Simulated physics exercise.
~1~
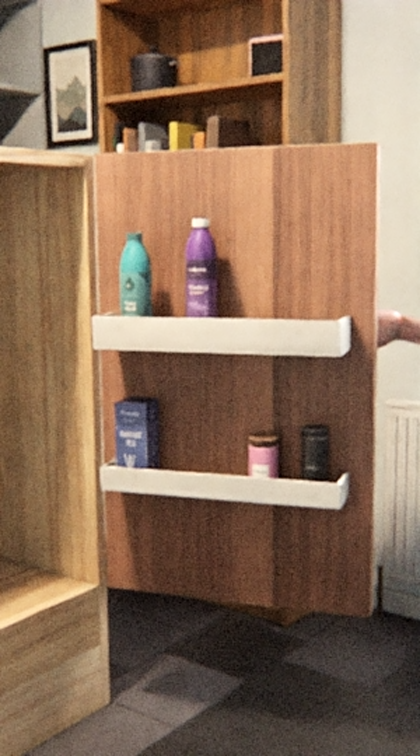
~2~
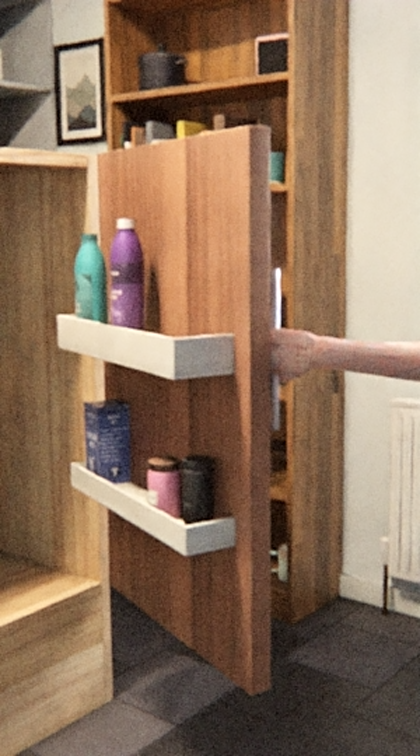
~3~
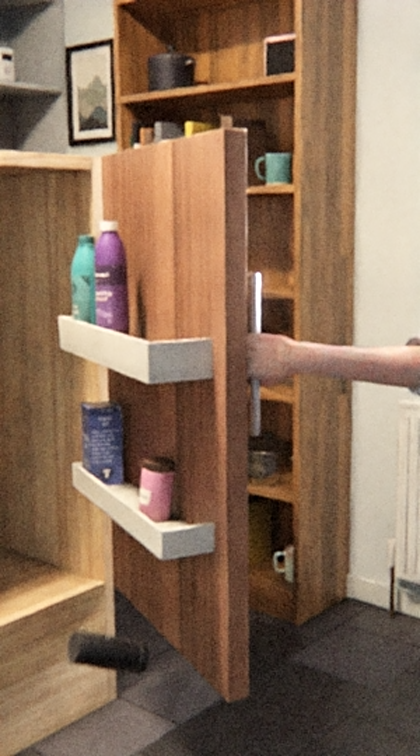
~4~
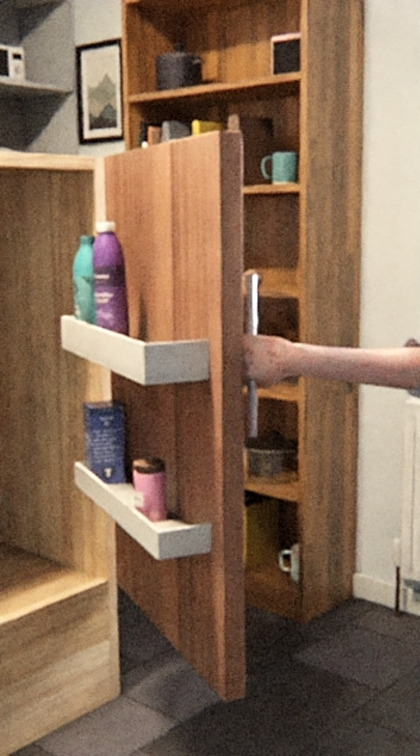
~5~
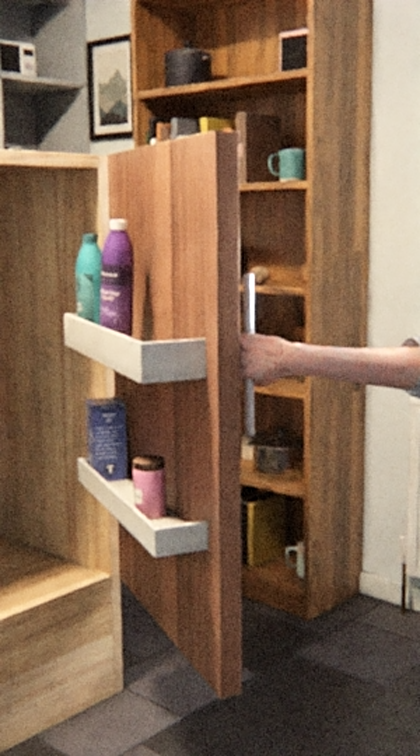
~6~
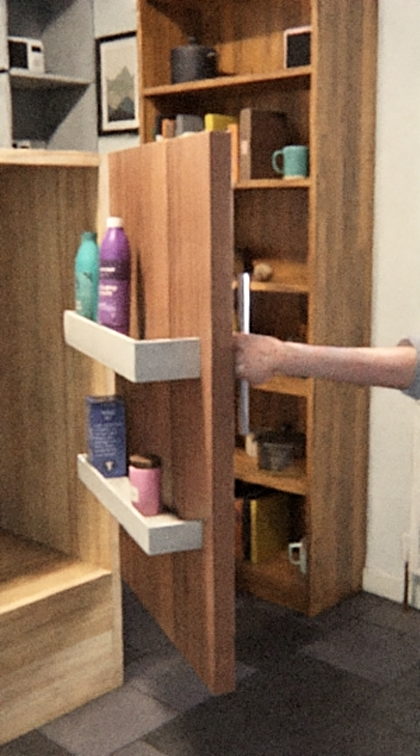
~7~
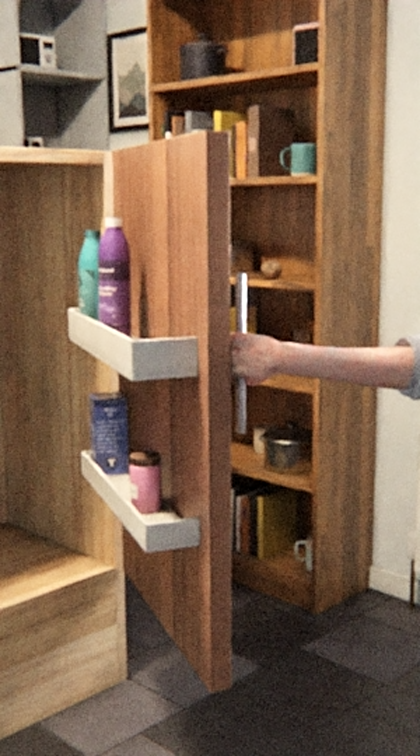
The clip opens on a wooden larder door standing open beside a cabinet, with turquoise and purple bottles on its upper white rack and a blue carton, a pink jar and a black jar on the lower one. A hand at the right edge swings the door round towards the viewer, then it stops abruptly, still open. The black jar drops from the lower rack, tumbling on its side at the lower left before going out of sight. The hand stays on the handle as the view drifts slightly. The two bottles, carton and pink jar finish upright in the racks.
